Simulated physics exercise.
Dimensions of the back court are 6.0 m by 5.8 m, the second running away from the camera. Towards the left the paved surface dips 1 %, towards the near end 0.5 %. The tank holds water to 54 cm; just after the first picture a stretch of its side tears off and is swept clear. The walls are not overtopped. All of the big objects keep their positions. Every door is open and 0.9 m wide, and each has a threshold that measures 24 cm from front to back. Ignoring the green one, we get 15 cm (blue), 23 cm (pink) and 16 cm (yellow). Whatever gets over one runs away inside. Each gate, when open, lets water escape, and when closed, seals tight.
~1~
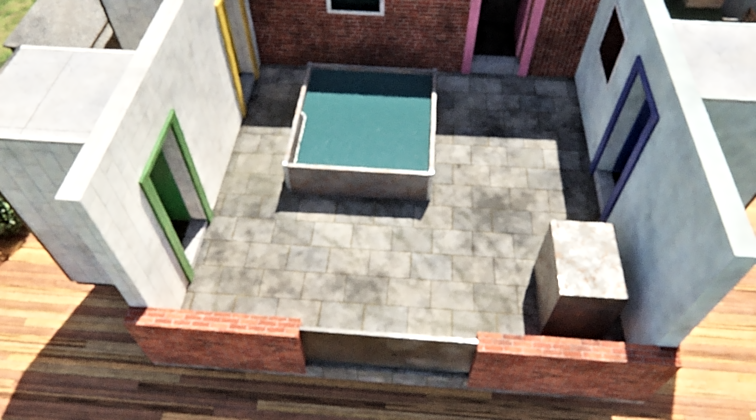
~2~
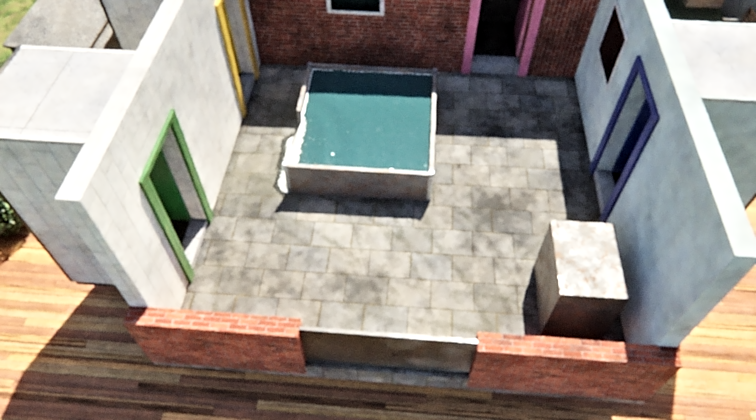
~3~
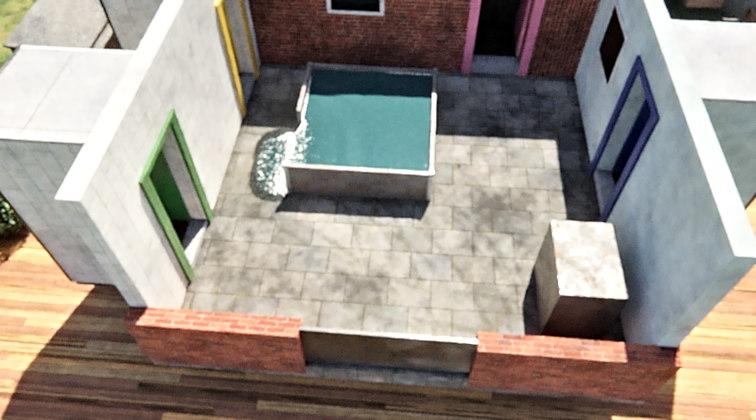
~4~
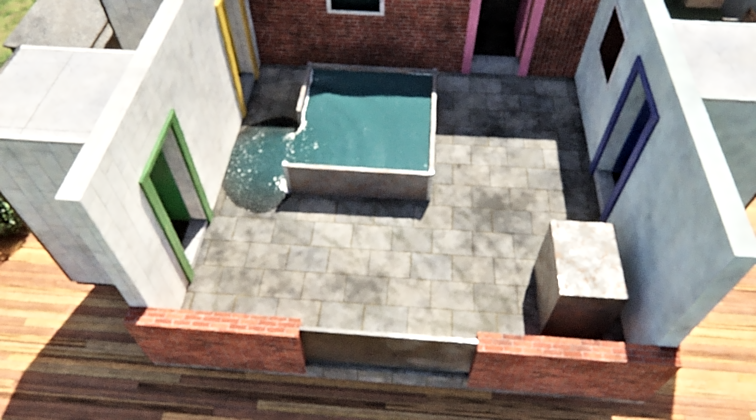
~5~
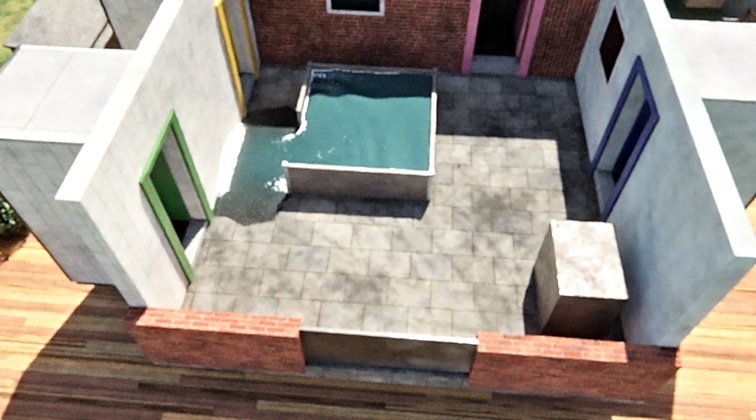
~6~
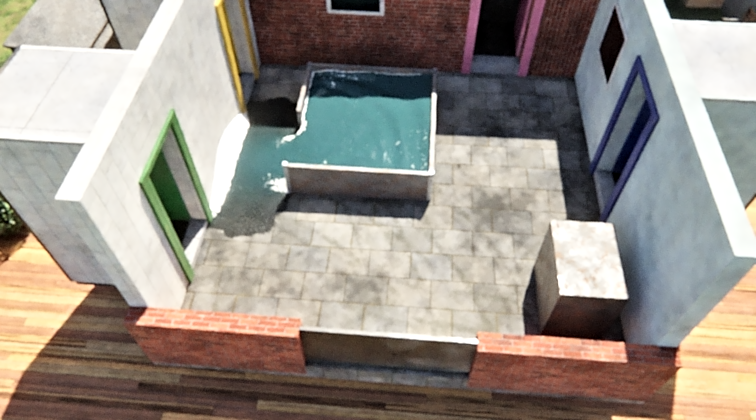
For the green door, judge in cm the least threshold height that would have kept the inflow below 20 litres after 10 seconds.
A threshold of about 11 cm.
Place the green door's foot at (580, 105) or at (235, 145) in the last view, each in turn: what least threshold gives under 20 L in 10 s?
Around 8.5 and 35 cm respectively.
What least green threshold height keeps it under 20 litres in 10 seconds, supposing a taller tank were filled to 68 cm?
Roughly 14.5 centimetres would do it.
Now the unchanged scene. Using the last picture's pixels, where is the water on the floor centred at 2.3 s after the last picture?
About (320, 164).
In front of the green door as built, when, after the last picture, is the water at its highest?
I'd guess close to 1.0 seconds.
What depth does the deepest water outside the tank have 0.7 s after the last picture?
Max depth: Near 44 cm.
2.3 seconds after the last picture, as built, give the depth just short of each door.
Depths in cm - blue: 0, green: 13, pink: 0, yellow: 10.
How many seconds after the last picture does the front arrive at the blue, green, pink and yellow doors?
Front arrival: Blue 5.0 seconds, green 0.2 seconds, pink 2.8 seconds, yellow 0.1 seconds.
Then, 0.7 s after the last picture water covers 15 % of the floor, deepest (44 cm) near (227, 168); 14 cm at the green door, 0 litres in over its 11 cm threshold.
Then, 2.3 s after the last picture water covers 35 % of the floor, deepest (32 cm) near (172, 339); 13 cm at the green door, 13 litres in over its 11 cm threshold.
Then, 9.3 s after the last picture water covers 100 % of the floor, deepest (14 cm) near (172, 339); 6 cm at the green door, 19 litres in over its 11 cm threshold.
At the green door as built, the water peaked near 16 cm, 1.1 s after the last picture.
With a threshold of 10 cm, 25 litres would have come in within the 10 s; with 12 cm, 14 litres. So under 20 litres takes about 11 cm.
